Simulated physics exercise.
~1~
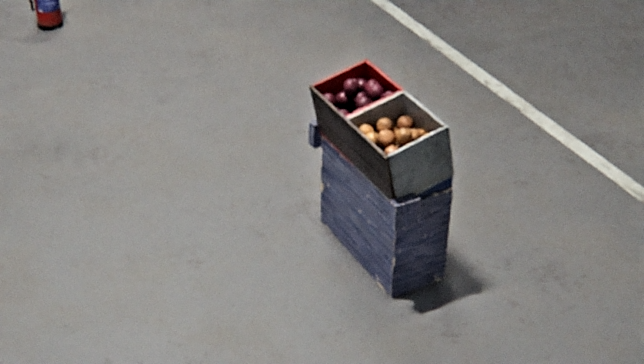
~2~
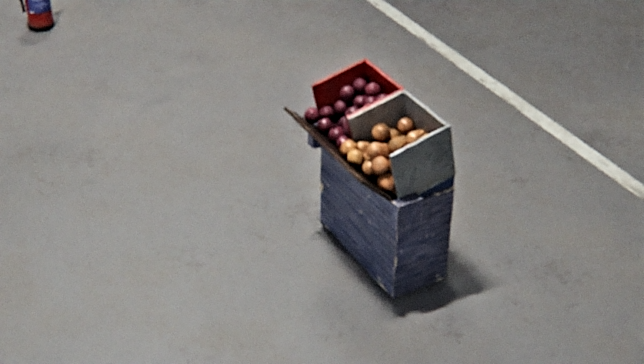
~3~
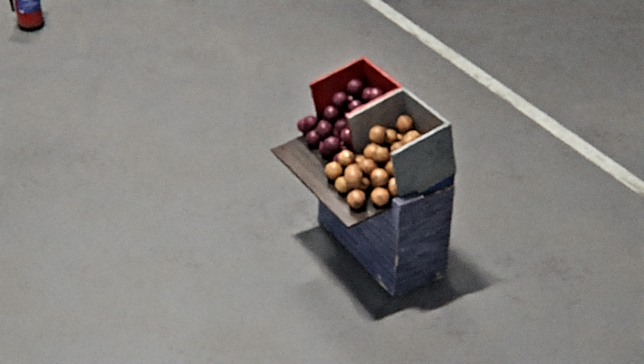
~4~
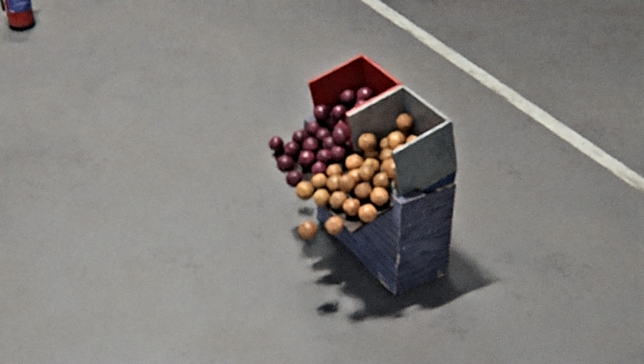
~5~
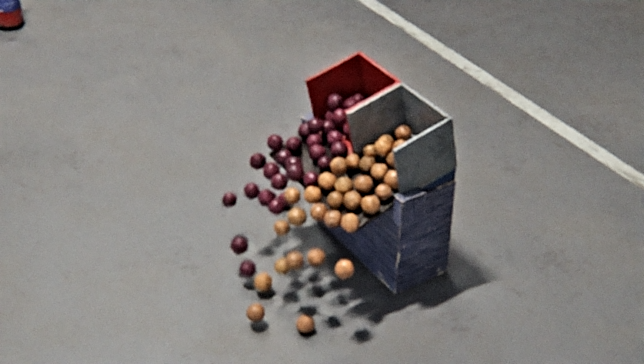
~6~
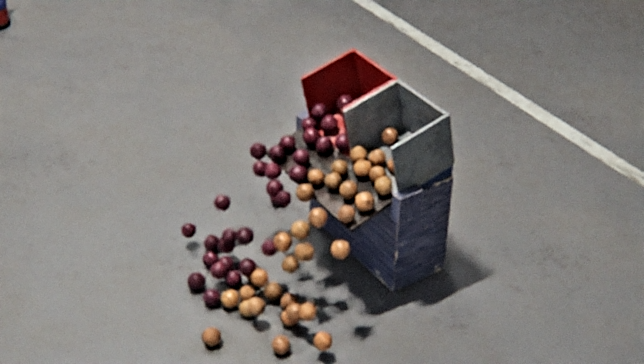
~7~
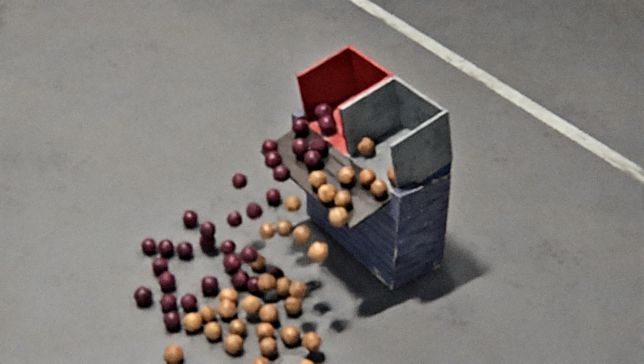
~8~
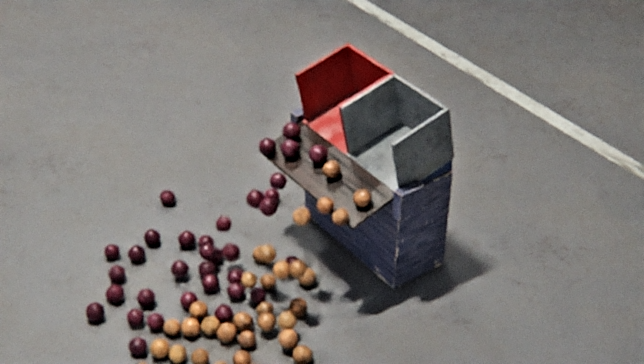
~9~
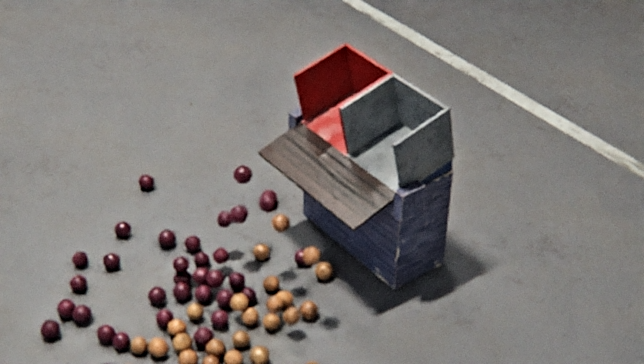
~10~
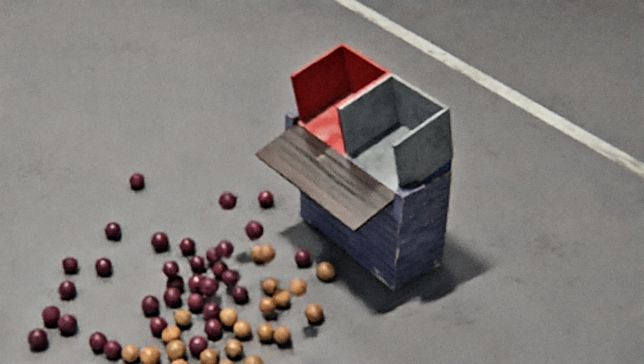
Two hoppers, red and grey, spill all their onions leftward onto the ground as a flap drops.
